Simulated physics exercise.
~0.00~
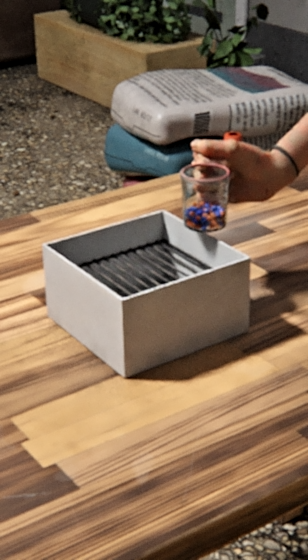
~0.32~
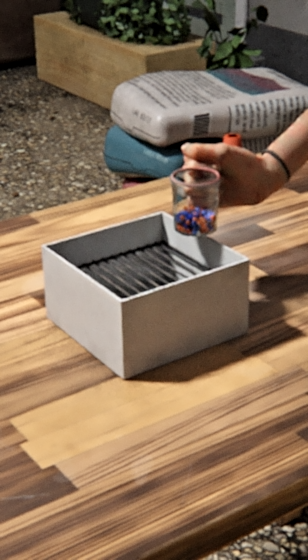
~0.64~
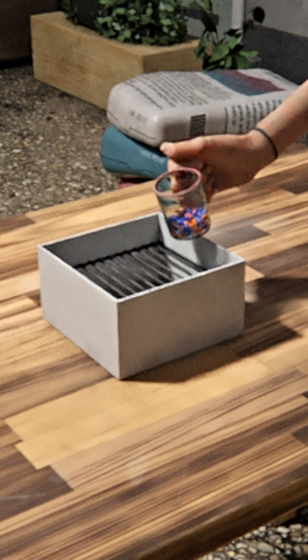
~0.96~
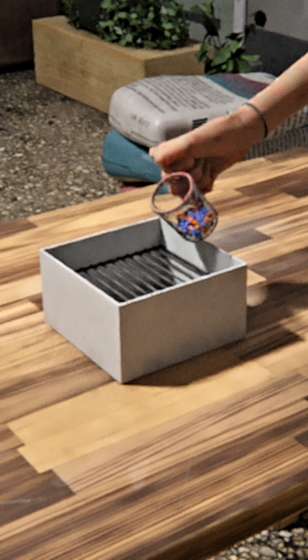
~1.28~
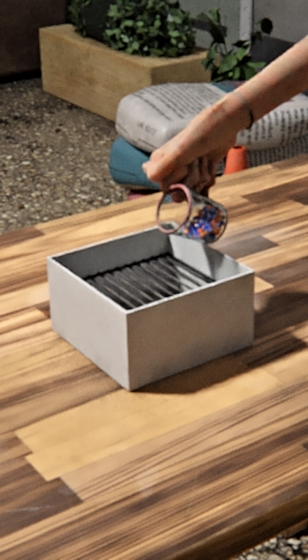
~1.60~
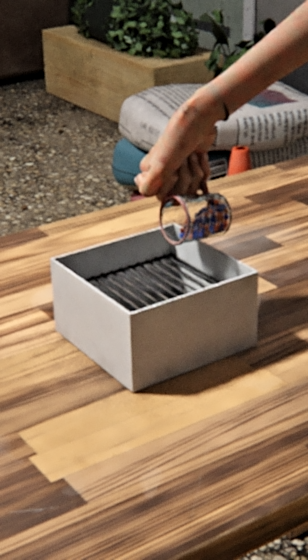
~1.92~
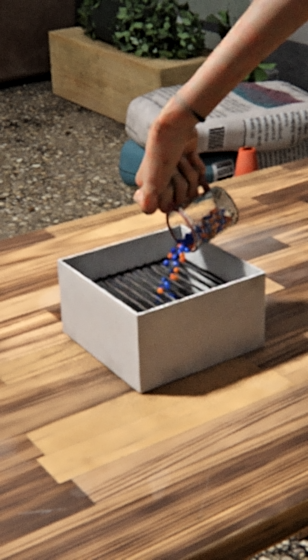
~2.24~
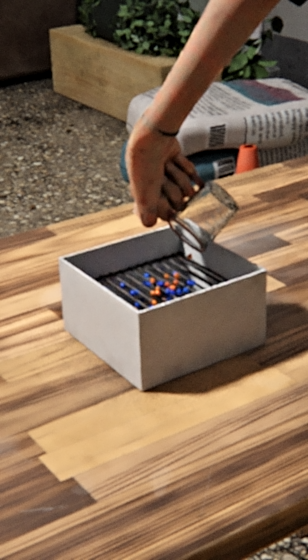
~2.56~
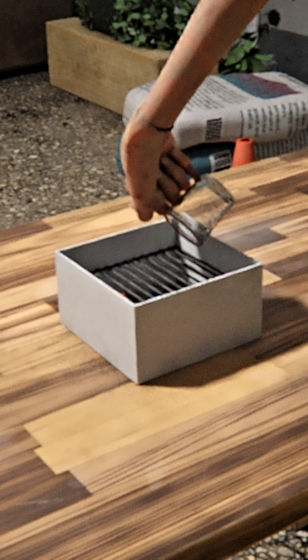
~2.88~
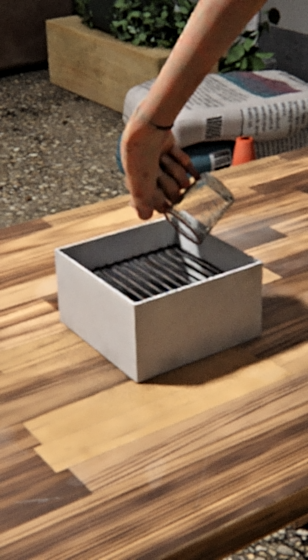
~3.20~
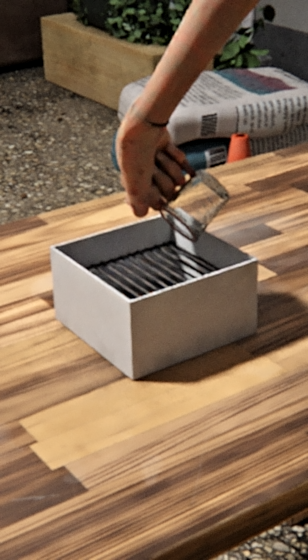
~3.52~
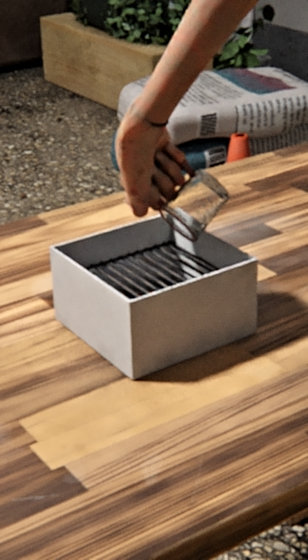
In the video, a hand holds a clear cup of orange and blue pieces over a gray box with dark wires across it, then tips the cup, and the pieces tumble out and drop between the wires, leaving none on top as the hand keeps holding the emptied cup there.
